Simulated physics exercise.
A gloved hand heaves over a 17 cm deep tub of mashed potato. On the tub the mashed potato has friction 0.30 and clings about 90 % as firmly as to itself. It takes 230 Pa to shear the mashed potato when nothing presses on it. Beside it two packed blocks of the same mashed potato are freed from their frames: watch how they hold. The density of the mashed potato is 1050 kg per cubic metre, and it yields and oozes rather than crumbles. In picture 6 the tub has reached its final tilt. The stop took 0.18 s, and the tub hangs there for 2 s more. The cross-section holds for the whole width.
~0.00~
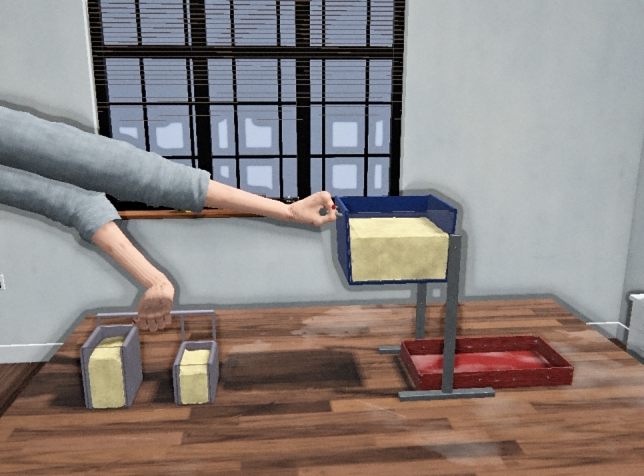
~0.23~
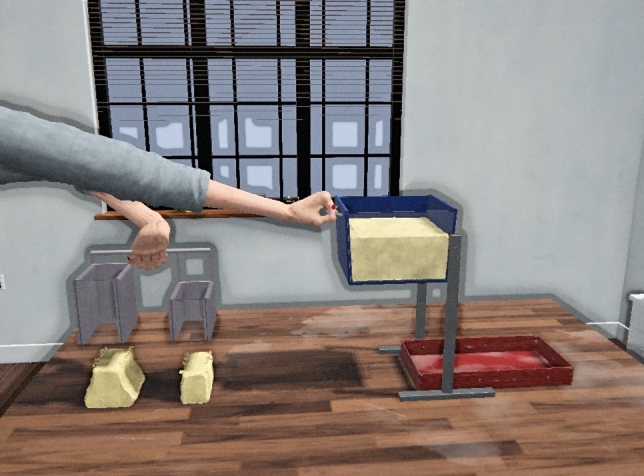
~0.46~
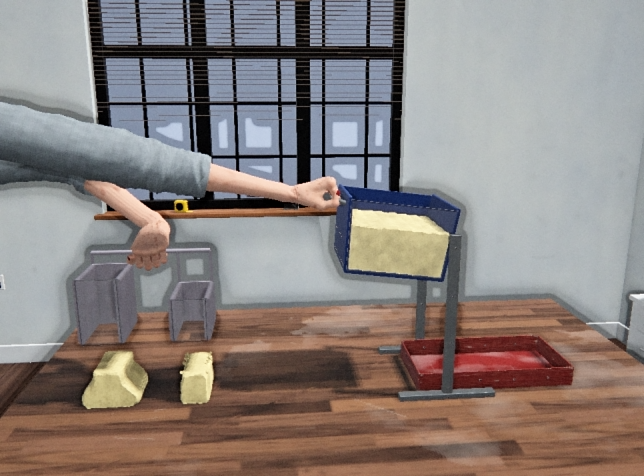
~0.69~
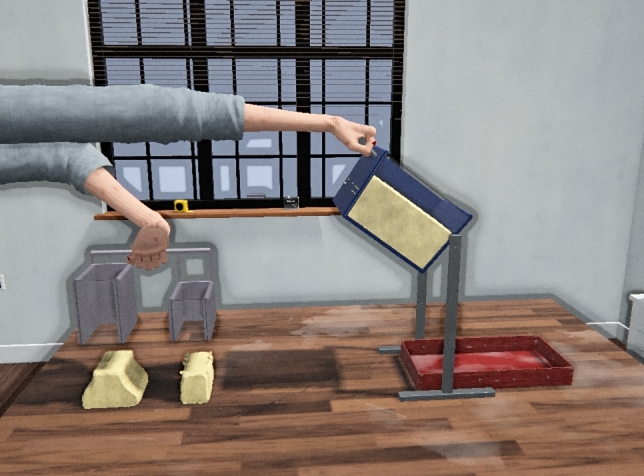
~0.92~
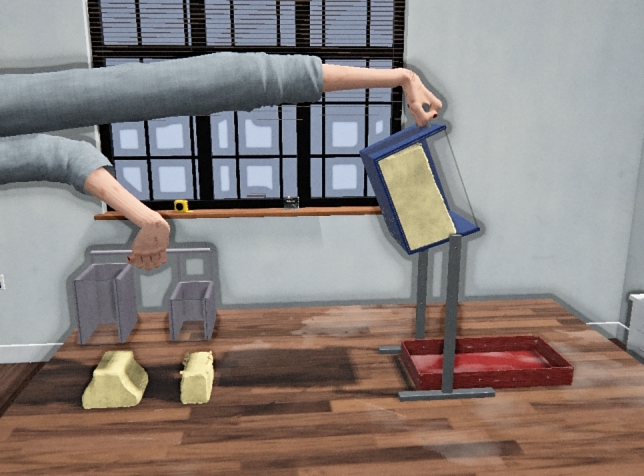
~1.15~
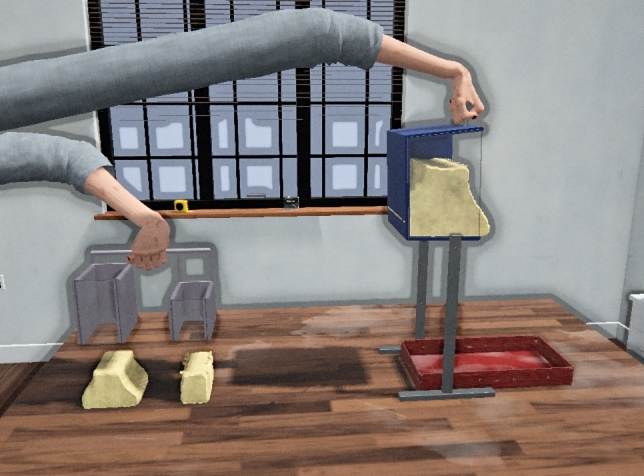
One hand lifted two grey molds off a pair of pale yellow blocks, which sagged slightly, then the other hand tilted a blue tub rightward onto its side, and the yellow mash inside slumped toward its open side.
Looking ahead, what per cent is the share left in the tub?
Close to 43 per cent.
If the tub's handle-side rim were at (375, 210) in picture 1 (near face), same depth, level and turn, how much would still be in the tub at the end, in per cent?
Then about 65 %.
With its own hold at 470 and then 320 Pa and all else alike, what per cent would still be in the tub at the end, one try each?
In turn about 65 %, 50 %.
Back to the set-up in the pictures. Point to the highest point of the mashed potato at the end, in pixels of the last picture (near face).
Near (440, 206).
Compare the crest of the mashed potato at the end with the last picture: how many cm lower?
Some 9 cm.
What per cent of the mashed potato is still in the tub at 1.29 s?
Some 70 per cent.
By 1.29 s, the tub is at 88 degrees and holds 72 %.
By 1.46 s, the tub is at 88 degrees and holds 50 %.
By 1.63 s, the tub is at 88 degrees and holds 45 %.
By 1.80 s, the tub is at 88 degrees and holds 44 %.
By 3.15 s, at the end, the tub is at 88 degrees and holds 43 %.
